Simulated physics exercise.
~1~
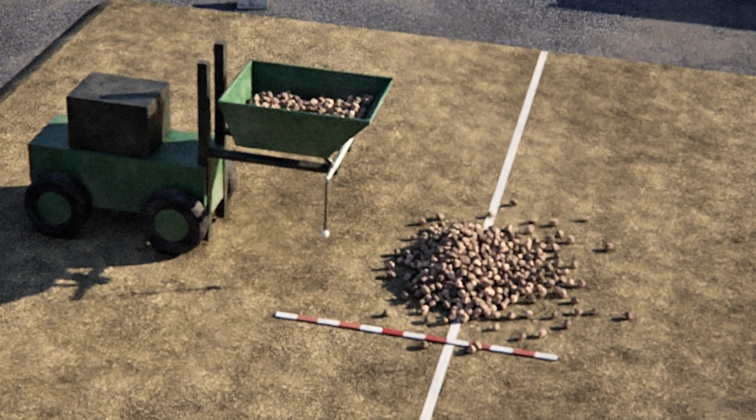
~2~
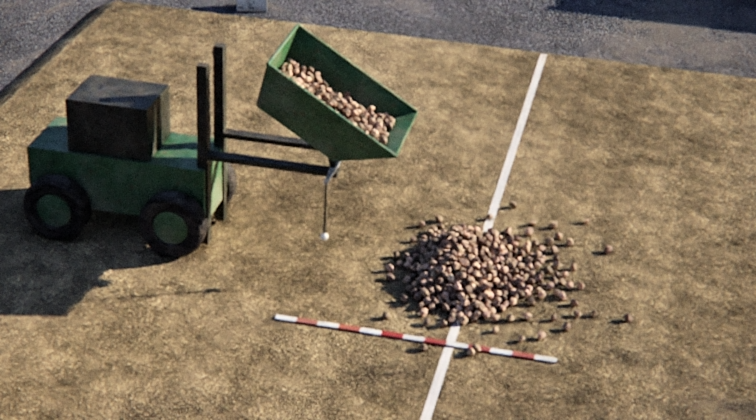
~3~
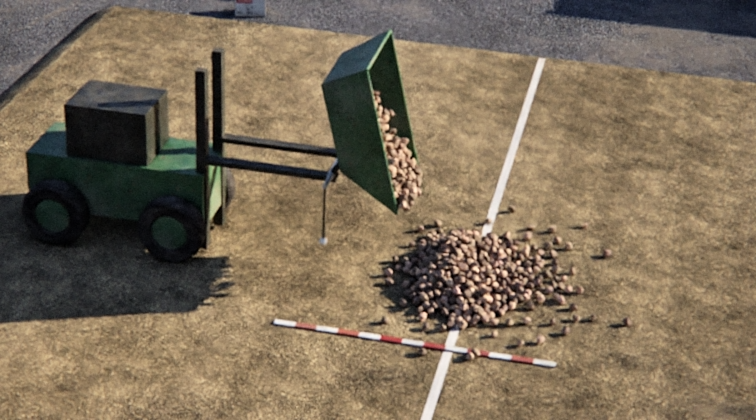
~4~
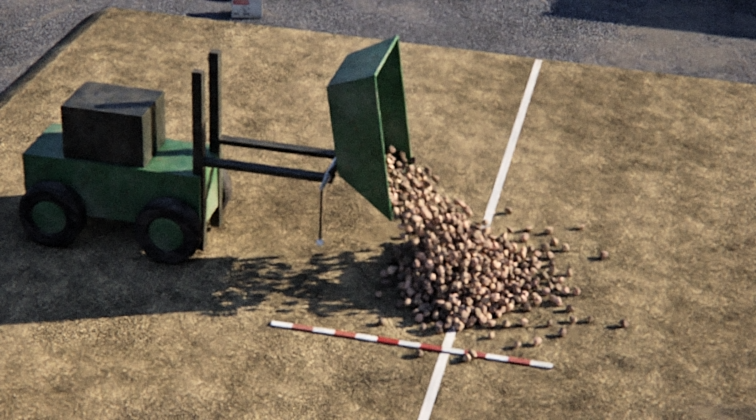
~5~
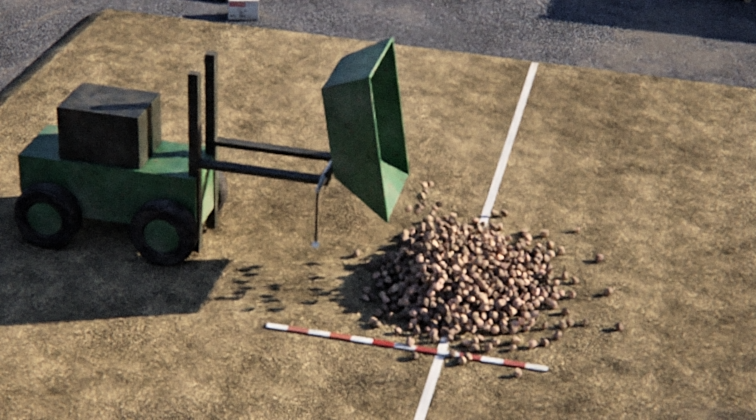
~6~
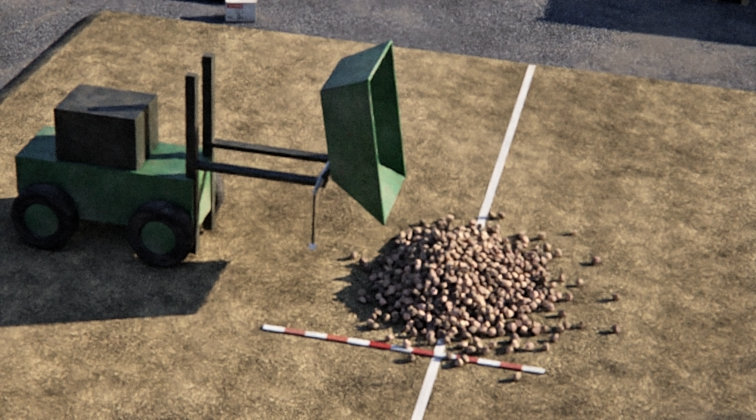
At the start, a green forklift with a dark block on top holds a level green skip of brownish stones beside a loose heap lying across a white painted line. A red and white striped staff lies in front of the heap. The skip tips forward to the right, and the stones slide toward its lower edge. Tilted steeply, it pours them in a thick stream onto the near side of the heap. The last few stones drop as the skip empties. It ends steeply tipped and empty, above a larger, wider heap still straddling the line.
